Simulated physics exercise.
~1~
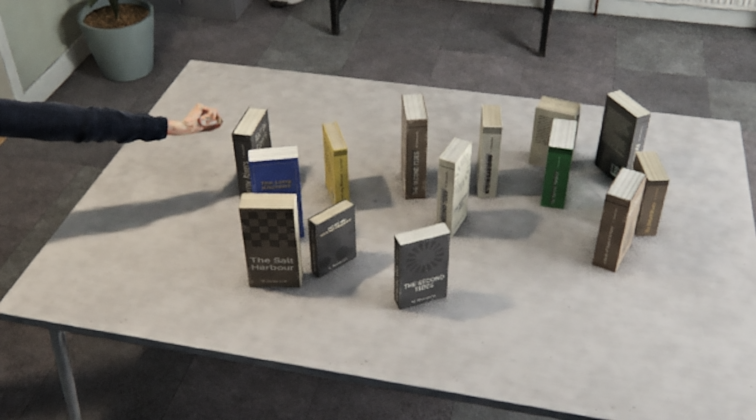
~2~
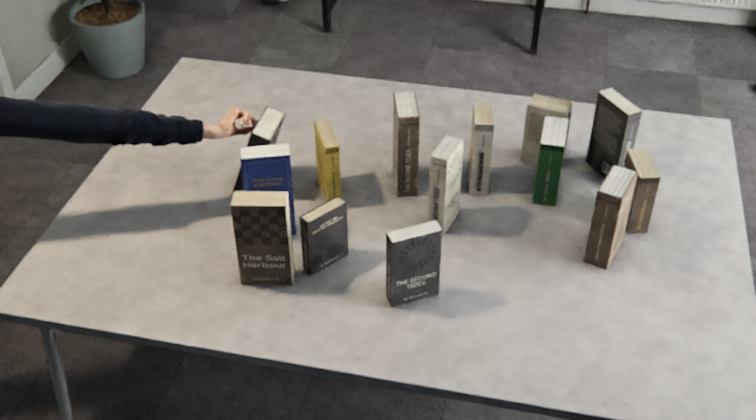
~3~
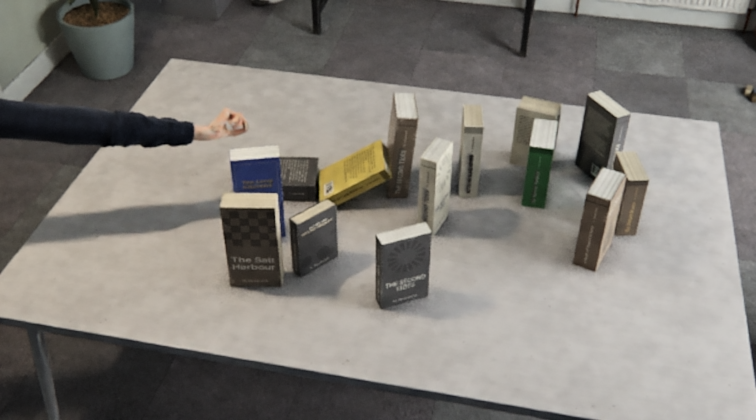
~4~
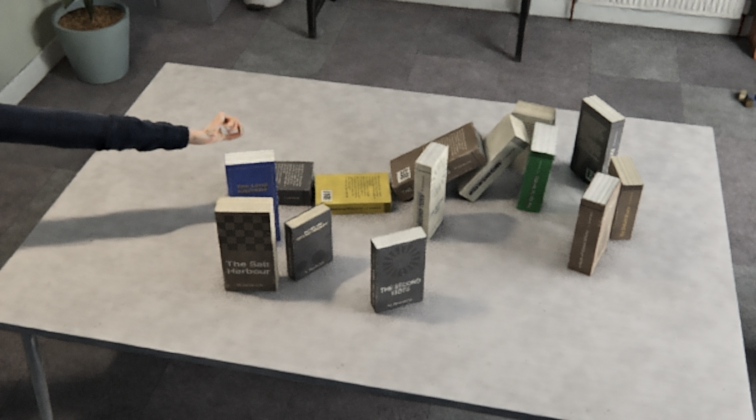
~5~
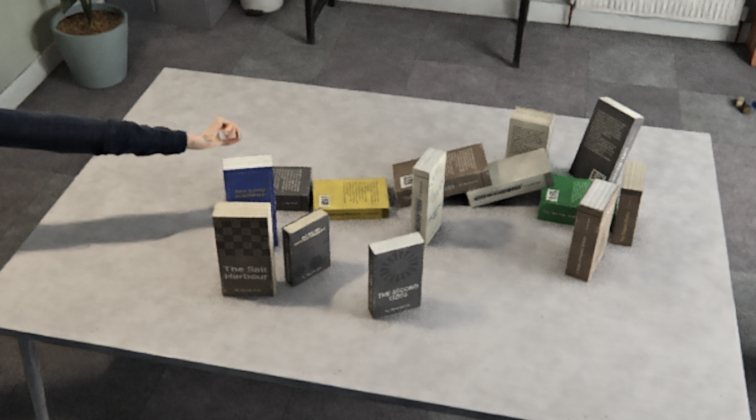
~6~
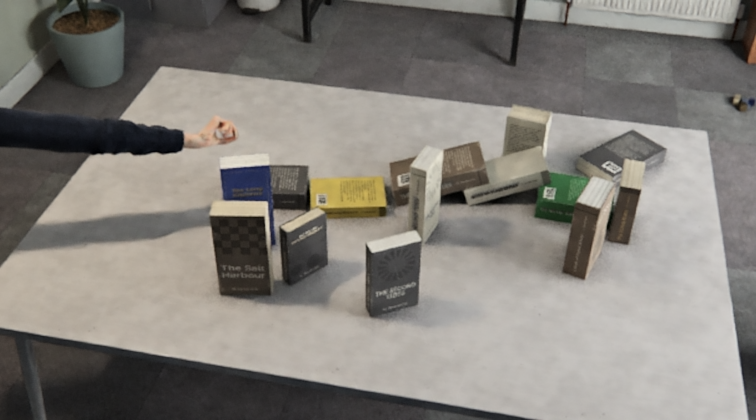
We see a hand tip a dark book at the left of a crowd of upright books on a table, and the yellow book, a brown one, a pale one, the green one and a dark one topple in turn rightward, leaving the blue book and several others standing.
